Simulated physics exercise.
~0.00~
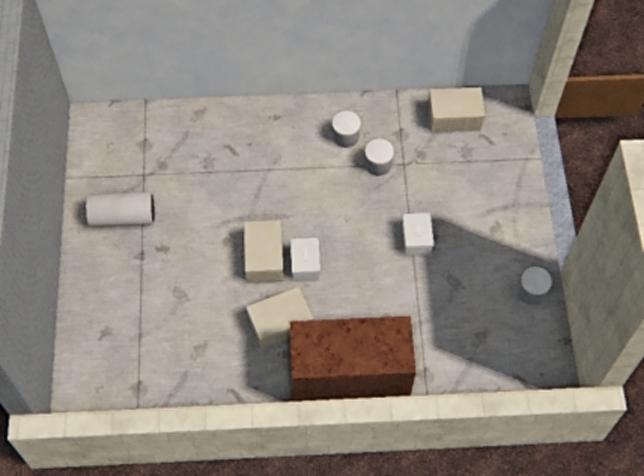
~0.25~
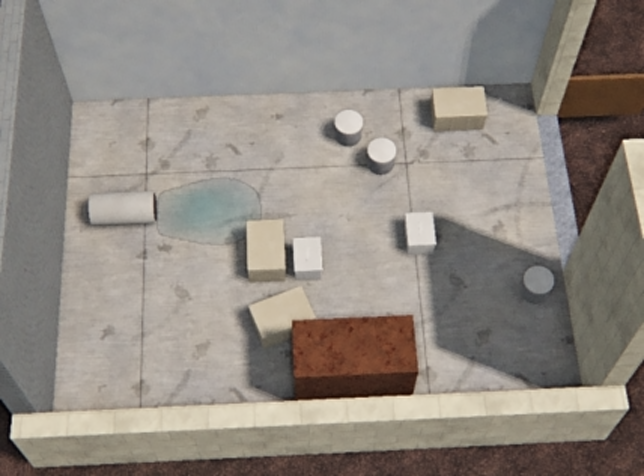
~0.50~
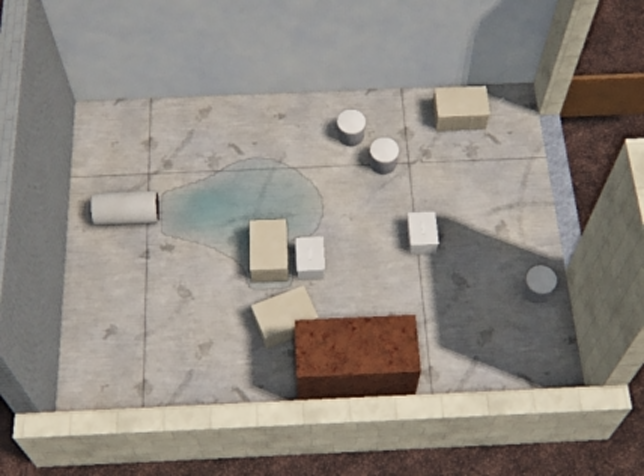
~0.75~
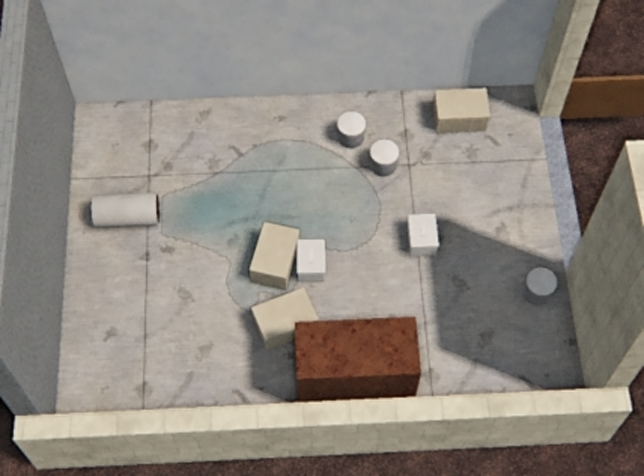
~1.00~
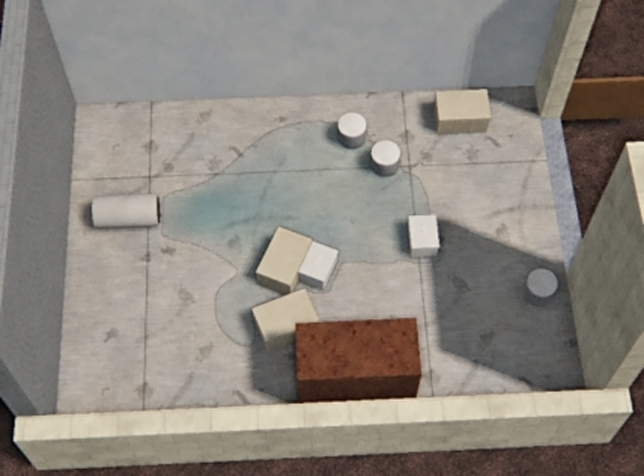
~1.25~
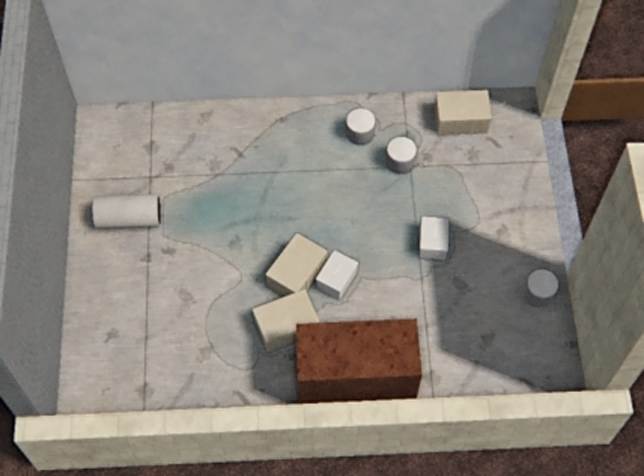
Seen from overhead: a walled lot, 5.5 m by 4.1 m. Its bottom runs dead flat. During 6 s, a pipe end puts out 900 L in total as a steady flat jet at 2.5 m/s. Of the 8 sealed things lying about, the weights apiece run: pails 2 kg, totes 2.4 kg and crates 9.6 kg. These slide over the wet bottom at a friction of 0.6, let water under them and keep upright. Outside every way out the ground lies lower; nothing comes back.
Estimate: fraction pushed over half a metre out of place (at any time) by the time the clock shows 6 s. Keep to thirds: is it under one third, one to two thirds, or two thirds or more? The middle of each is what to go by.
It falls in the top third.
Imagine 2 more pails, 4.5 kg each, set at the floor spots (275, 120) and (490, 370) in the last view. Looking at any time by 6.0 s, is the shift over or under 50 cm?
Respectively inside that and inside that.
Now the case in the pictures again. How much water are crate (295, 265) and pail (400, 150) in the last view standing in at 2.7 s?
Close to 3 and 2 centimetres.
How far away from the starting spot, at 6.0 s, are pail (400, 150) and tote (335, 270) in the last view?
Respectively: Washed out and 250 cm.
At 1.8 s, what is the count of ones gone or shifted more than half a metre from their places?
By that point, 5.
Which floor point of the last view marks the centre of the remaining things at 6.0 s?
It sits at about (475, 304).
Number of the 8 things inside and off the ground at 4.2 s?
Count at that moment: 3.
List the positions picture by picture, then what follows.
The first picture shows a crate at (263, 245) rests on the ground; a tote at (305, 255), on the bottom; water covers 0.0 m2; 0 of 8 have shifted.
The second picture shows a crate at (266, 244), on the bottom; a tote at (308, 254) rests on the ground; 0.7 m2 under water; 0 of 8 have shifted.
The third picture shows a crate at (268, 244) rests on the ground; a tote at (310, 254), on the bottom; 1.5 m2 under water; 0 of 8 have shifted.
The fourth picture shows a crate at (275, 250), on the bottom, 8 cm from its start; a tote at (311, 256) rests on the ground; 2.7 m2 under water; 1 of 8 have shifted.
The fifth picture shows a crate at (284, 255) rests on the ground, 20 cm from its start; a tote at (318, 261) rests on the ground, 10 cm from its start; water covers 4.2 m2; 2 of 8 have shifted.
The sixth picture shows a crate at (297, 263) rests on the ground, 35 cm from its start; a tote at (337, 271), on the bottom, 32 cm from its start; 5.7 m2 under water; 5 of 8 have shifted.
After 1.8 s 5 of 8 are over 50 cm from their spots; 0 afloat.
After 2.7 s 5 of 8 are over 50 cm from their spots; 1 afloat.
After 4.2 s 7 of 8 are over 50 cm from their spots; 3 afloat.
After 6.0 s 7 of 8 are over 50 cm from their spots, and 7 have been at some point; 4 afloat.
